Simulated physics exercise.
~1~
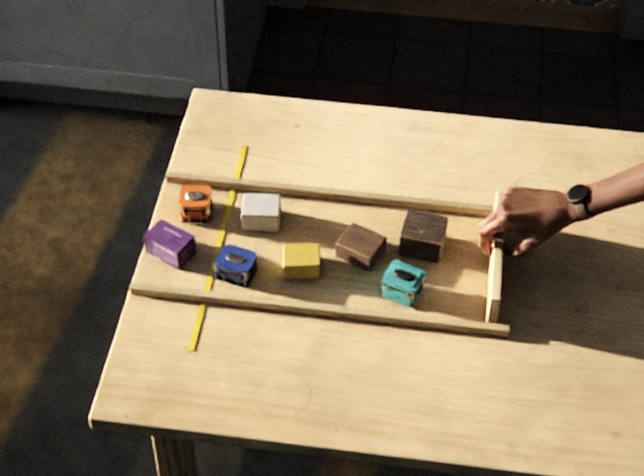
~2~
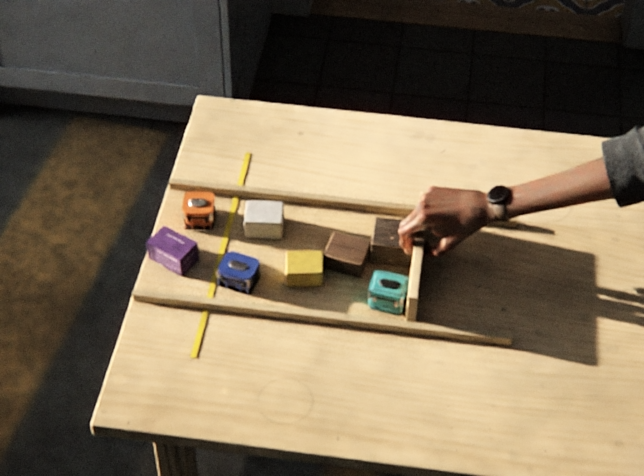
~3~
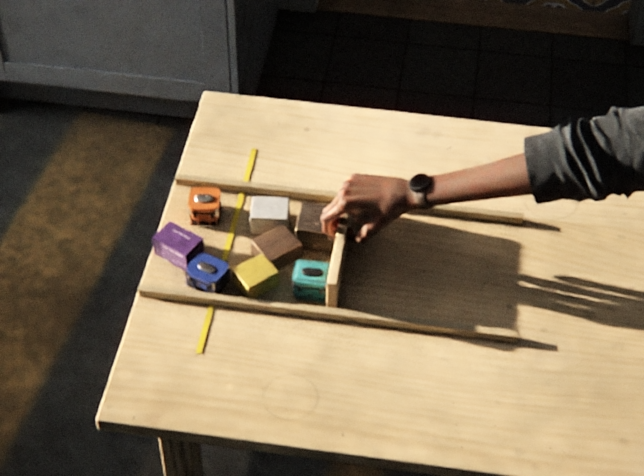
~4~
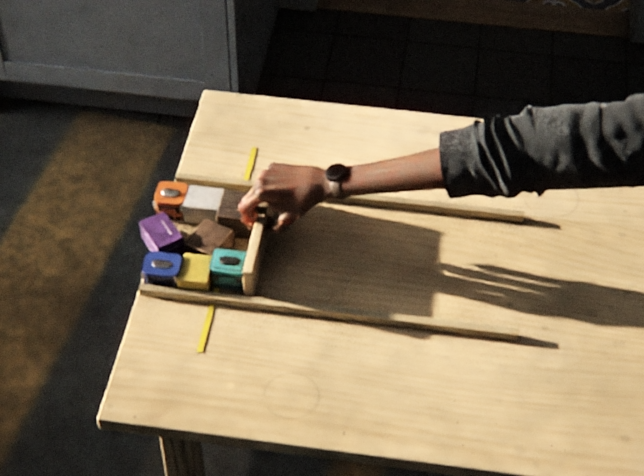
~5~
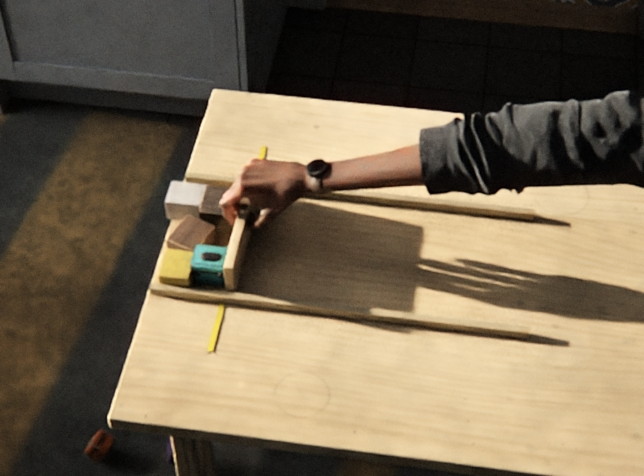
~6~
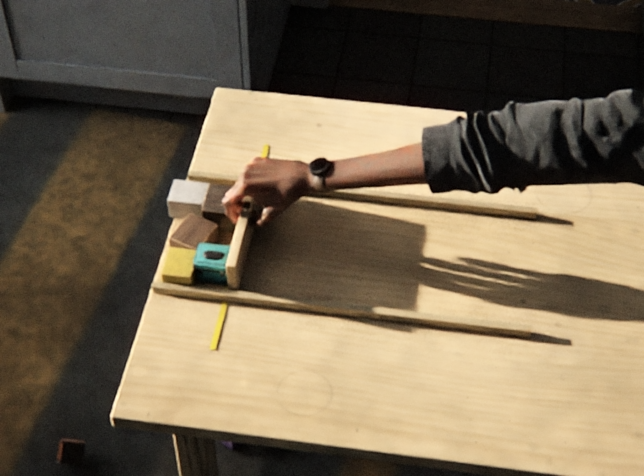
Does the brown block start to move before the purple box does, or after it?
The brown block starts to move first, shifting left early in the board's slide. The purple box stays still until the pieces are bunched up near the table's end.
We see a hand slide an upright board leftward along a channel on a wooden table, bunching up coloured blocks and cases until the orange and blue cases and the purple box go off the end; the board stops near the yellow tape with the other pieces still on the table.
